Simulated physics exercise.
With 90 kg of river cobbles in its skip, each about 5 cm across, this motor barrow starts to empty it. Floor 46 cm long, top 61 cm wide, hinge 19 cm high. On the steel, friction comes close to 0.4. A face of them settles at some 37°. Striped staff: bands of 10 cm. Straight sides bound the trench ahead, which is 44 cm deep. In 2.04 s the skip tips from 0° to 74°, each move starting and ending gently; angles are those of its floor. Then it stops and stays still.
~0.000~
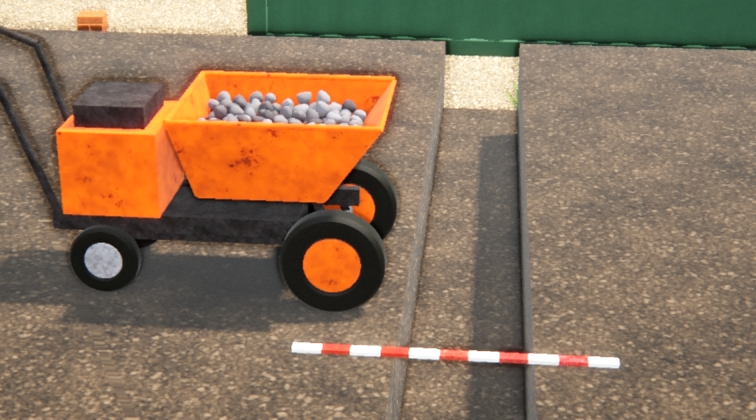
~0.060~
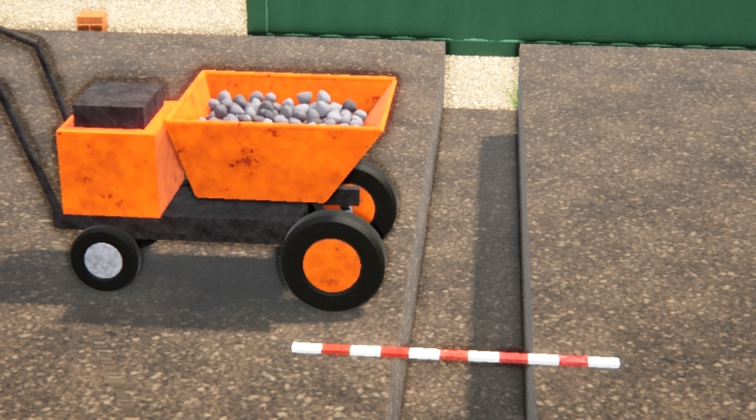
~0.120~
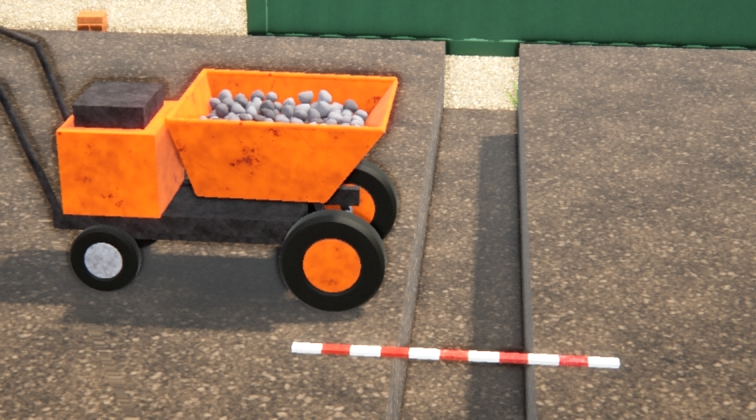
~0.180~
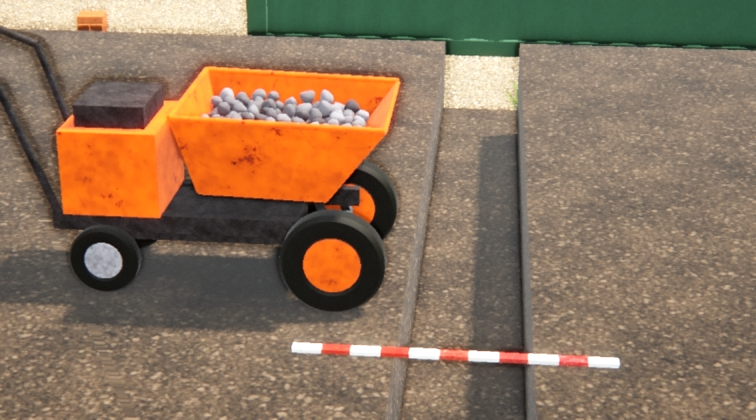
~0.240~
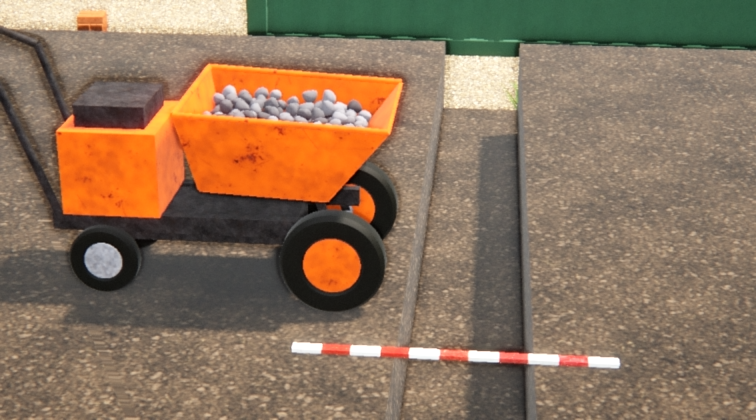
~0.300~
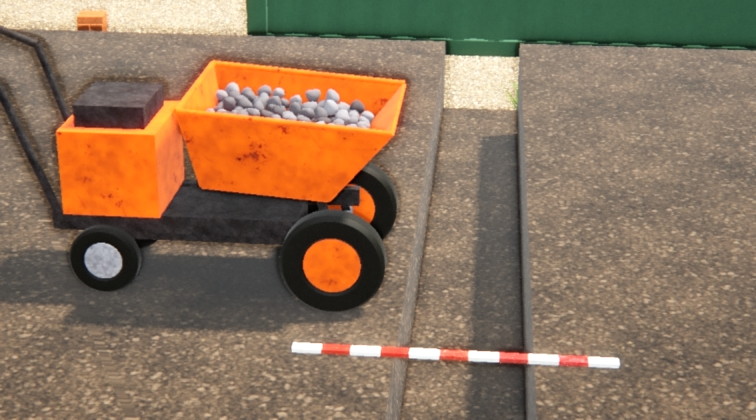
The orange skip of a motor barrow, loaded with grey cobbles, tilts slightly towards the right, its rear edge rising a little, while the wheels stay still beside a trench with a red-and-white staff lying across it.
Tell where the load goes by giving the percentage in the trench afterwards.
About 69 per cent of the load is in the trench.
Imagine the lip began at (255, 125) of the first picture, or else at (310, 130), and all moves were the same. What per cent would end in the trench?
Near 85 per cent from the first place, 100 from the second.
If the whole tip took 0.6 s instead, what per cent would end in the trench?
Trench share: Approx. 40%.
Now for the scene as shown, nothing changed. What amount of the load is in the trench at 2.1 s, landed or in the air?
30 per cent or so by then.
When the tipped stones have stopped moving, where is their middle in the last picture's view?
At about pixel (506, 372) in the last view.
After 1.5 s the floor is at 62°; 100 % in the skip; the foremost stones are at (487, 212).
After 2.1 s the floor is at 74°; 45 % in the skip, 31 % in the trench, 25 % past the trench; the foremost stones are at (647, 319).
After 2.5 s the floor is at 74°; 20 % in the skip, 49 % in the trench, 31 % past the trench; the foremost stones are at (715, 337).
After 4.4 s the floor is at 74°; 0 % in the skip, 69 % in the trench, 31 % past the trench; the foremost stones are at (732, 345).
